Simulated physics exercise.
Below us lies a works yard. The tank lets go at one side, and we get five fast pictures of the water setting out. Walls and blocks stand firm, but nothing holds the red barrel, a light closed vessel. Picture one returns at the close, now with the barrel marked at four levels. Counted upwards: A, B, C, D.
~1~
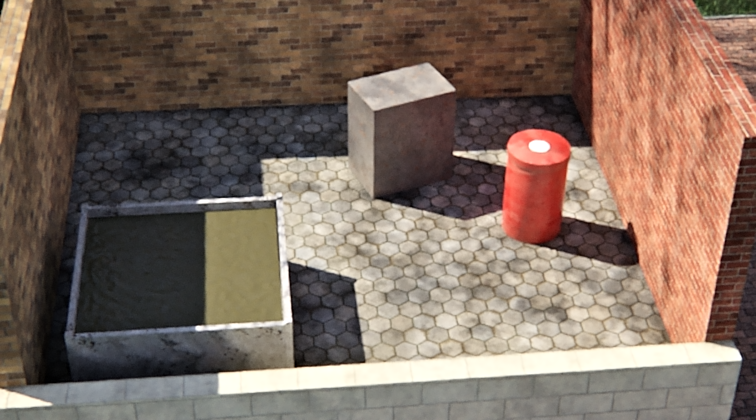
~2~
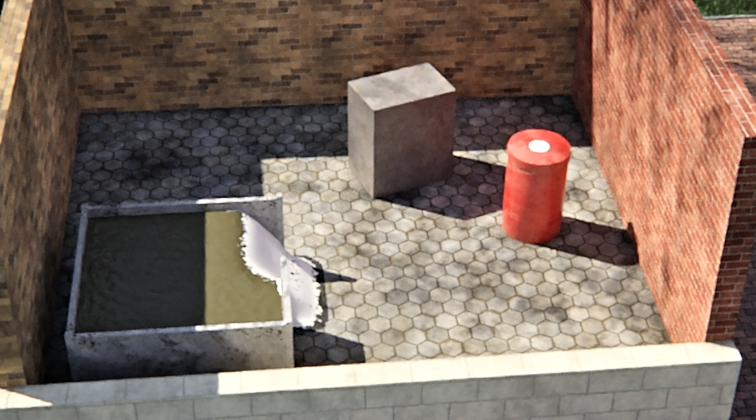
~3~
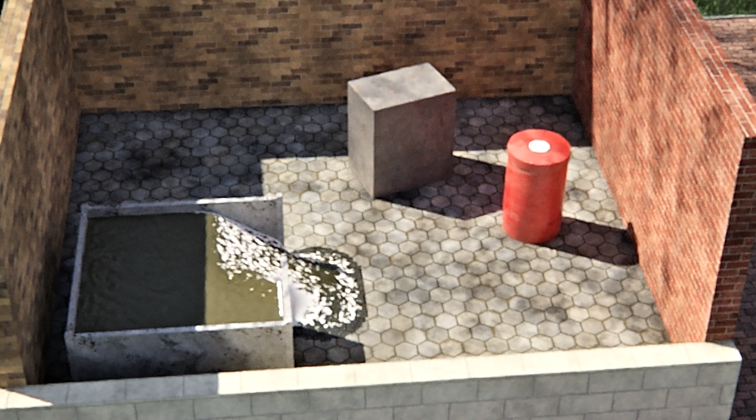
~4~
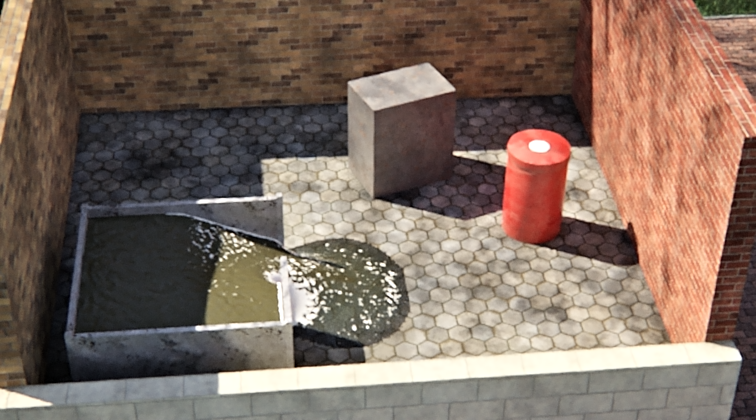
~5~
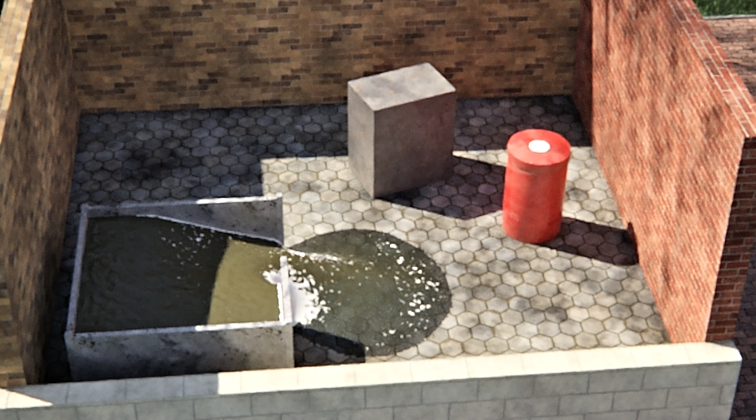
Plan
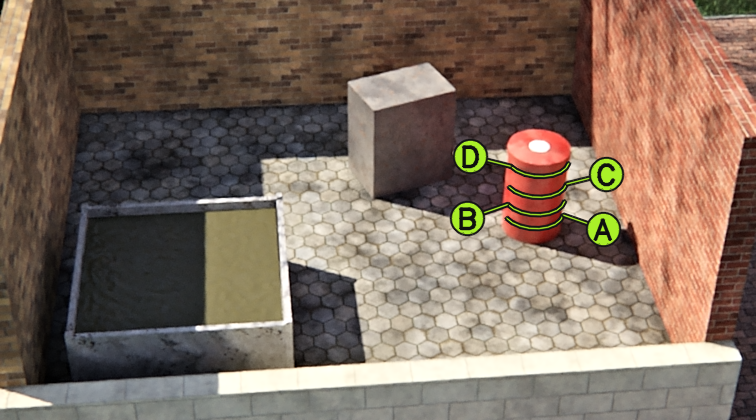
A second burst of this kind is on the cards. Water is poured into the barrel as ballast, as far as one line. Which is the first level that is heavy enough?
Line B.
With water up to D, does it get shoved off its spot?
No.
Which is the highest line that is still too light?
That would be A.
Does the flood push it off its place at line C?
No.
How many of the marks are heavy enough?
Three of the four.
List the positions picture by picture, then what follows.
Lid of the red barrel at (538, 147); tank full, its middle at (182, 269), in the first picture.
In the second picture, 2 % of the ground under water, its edge towards the barrel at (310, 270).
In the third picture, 3 % of the ground under water, its edge towards the barrel at (343, 258).
In the fourth picture, 6 % of the ground under water, its edge towards the barrel at (394, 273).
Lid of the red barrel at (538, 147); 9 % of the ground under water, its edge towards the barrel at (428, 267), in the fifth picture.
In lime, A at (538, 228); B at (540, 214); C at (541, 197); D at (543, 176); from the bottom up A, B, C, D.
With A, it is pushed about half its own width away.
With B, it does not move.
With C, it does not move.
With D, it does not move.
